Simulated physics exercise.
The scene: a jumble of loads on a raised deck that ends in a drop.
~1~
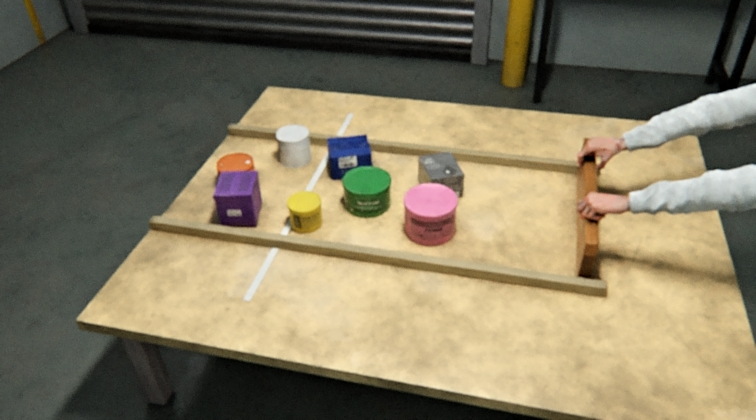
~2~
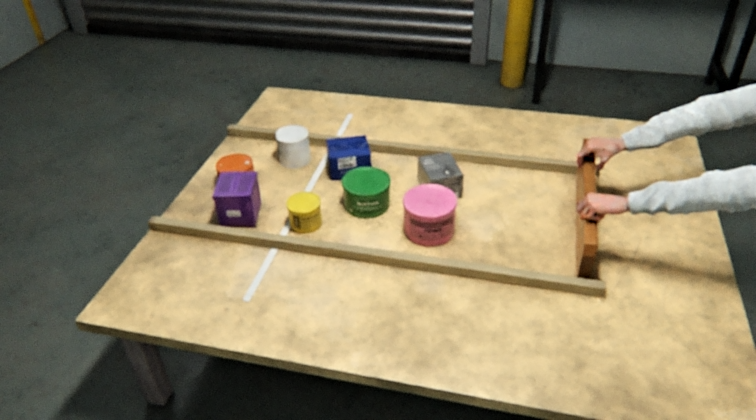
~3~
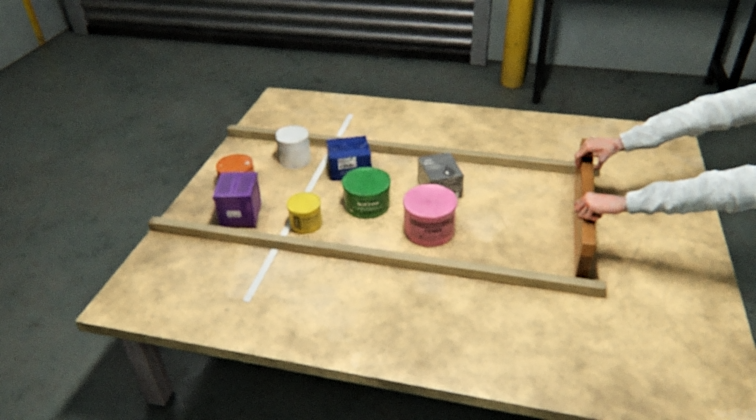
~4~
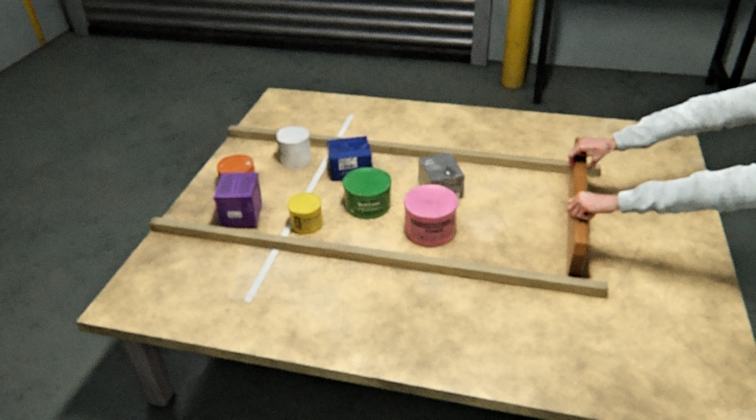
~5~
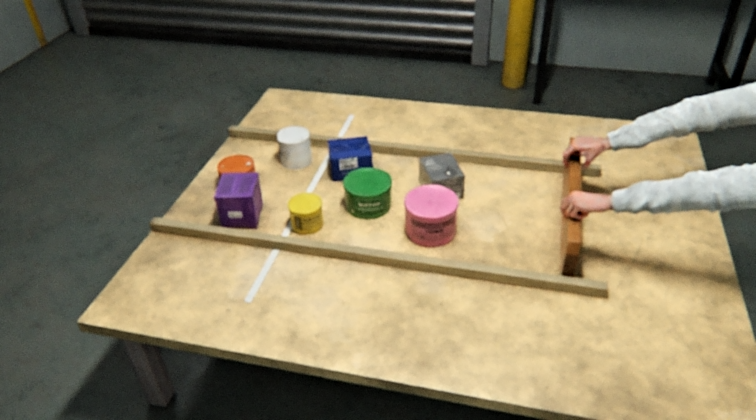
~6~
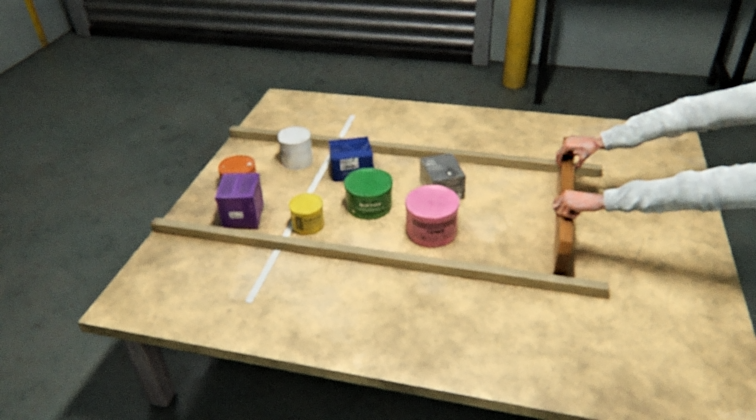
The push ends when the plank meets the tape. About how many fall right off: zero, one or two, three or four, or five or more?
Here the number that fall off is zero.
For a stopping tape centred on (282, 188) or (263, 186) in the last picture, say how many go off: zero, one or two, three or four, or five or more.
In that order: None at all; one to two.
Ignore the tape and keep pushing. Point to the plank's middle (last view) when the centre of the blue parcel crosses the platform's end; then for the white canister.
At (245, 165) for the blue parcel; at (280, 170) for the white canister.
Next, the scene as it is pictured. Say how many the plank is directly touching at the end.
In contact: 2.
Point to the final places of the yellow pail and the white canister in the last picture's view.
The yellow pail at (236, 216), the white canister at (244, 142).
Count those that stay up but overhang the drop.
It comes to 0.
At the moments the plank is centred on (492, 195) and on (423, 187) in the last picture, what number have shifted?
0 and 3.
Soon after, none off yet; orange canister at rest near (239, 175); purple tote at rest near (241, 201); white canister at rest near (296, 148).
In the end, the number that fall off is zero.
